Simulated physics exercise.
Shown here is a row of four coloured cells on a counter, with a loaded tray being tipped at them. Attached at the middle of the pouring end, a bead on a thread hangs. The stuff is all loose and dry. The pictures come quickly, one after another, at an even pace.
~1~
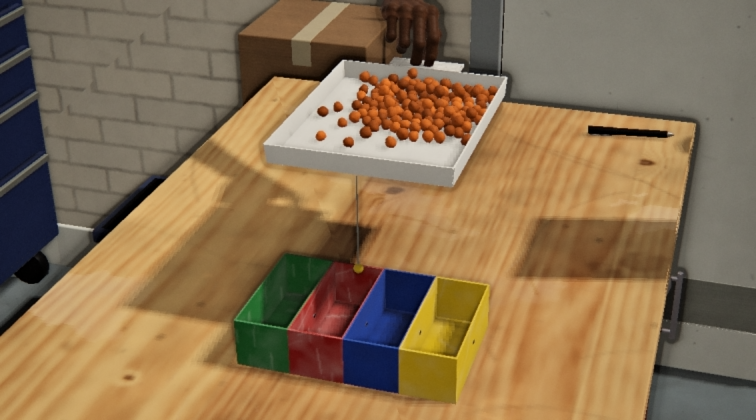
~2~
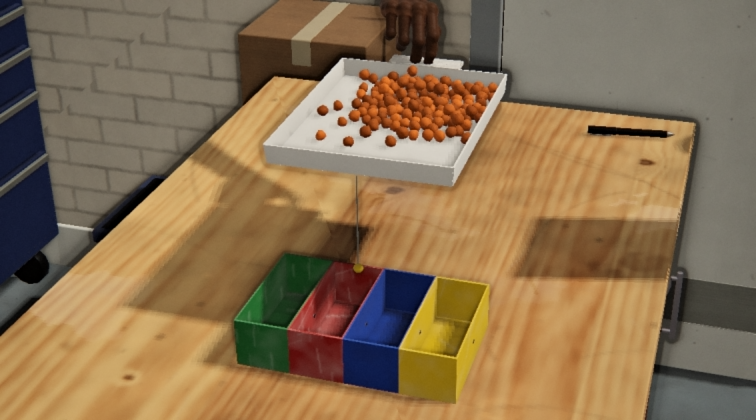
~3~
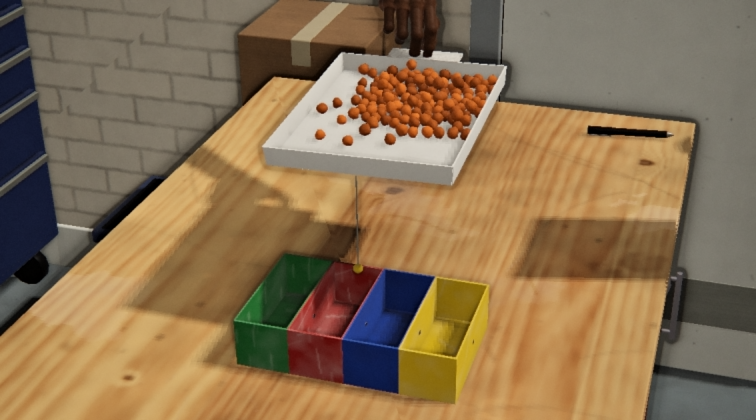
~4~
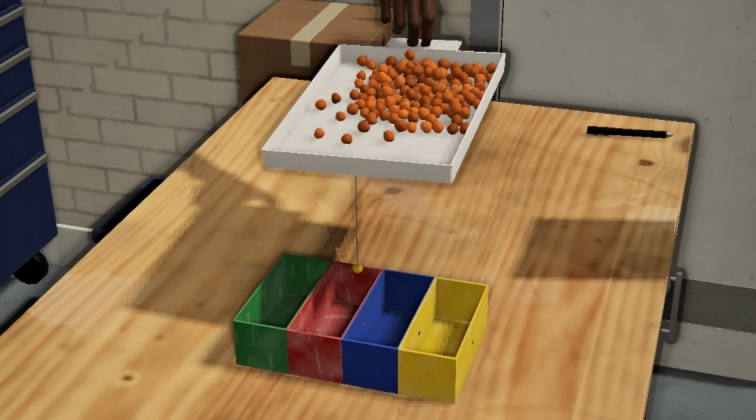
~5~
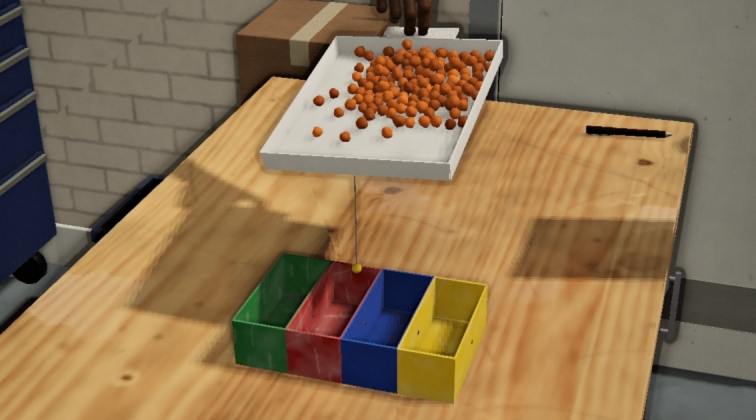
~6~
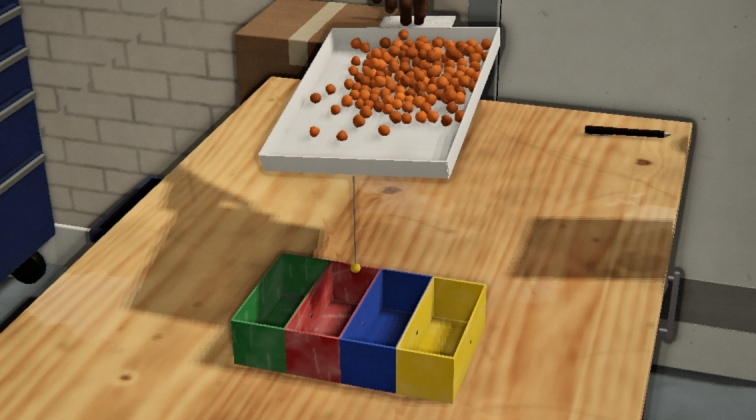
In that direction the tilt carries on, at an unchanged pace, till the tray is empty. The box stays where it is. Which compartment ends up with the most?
The green one.
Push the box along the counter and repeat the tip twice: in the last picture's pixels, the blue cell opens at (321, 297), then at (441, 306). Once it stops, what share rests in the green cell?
In the first position around 20 percent, in the second around 20 percent.
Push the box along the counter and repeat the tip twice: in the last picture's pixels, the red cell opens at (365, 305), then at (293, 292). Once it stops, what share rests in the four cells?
Roughly 40 per cent, then roughly 100 per cent.
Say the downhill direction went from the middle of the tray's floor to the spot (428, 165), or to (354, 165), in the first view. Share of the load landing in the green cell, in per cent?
The first comes to 0 %, while the second comes to 20 %.
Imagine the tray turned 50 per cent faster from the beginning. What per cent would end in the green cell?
Estimated share: Some 50%.
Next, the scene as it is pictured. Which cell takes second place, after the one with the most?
Red.
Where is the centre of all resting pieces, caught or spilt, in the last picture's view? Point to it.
Centre at rest: Close to (279, 327).
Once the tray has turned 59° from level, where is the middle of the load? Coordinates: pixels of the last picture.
Somewhere around pixel (317, 130) in the last picture.
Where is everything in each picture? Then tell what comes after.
The first frame shows corners of the pouring end near (266, 143) and (453, 167), level; middle of the load near (418, 107), coated peanuts; bead on its thread near (358, 268); green cell near (262, 342); red cell near (316, 352); blue cell near (371, 362); yellow cell near (428, 372).
The second frame shows corners of the pouring end near (266, 144) and (452, 167), level; middle of the load near (418, 105).
The third frame shows corners of the pouring end near (265, 146) and (451, 166), tipped barely, lowest at the left corner; middle of the load near (417, 100).
The fourth frame shows corners of the pouring end near (264, 149) and (450, 164), tipped a little, lowest at the left corner; middle of the load near (416, 93).
The fifth frame shows corners of the pouring end near (263, 151) and (448, 162), tipped a little, lowest at the left corner; middle of the load near (414, 85).
The sixth frame shows corners of the pouring end near (261, 154) and (446, 161), tipped a little, lowest at the left corner; middle of the load near (411, 78); green cell near (259, 342); red cell near (313, 352); blue cell near (368, 361); yellow cell near (425, 371).
Shortly afterwards, tray tipped steeply; all but a few on the tray; only a few in the green cell; only a few falling or outside the box.
Next, tray tipped right over; all but a few on the tray; only a few in the green cell; only a few in the red cell; a little falling or outside the box.
Some moments later, tray tipped past a quarter turn; near half in the green cell; near a quarter in the red cell; only a few in the yellow cell; near a quarter falling or outside the box.
In the end, tray tipped past a quarter turn; near half in the green cell; near a quarter in the red cell; only a few in the yellow cell; none at all in the blue cell; near a quarter outside the box.
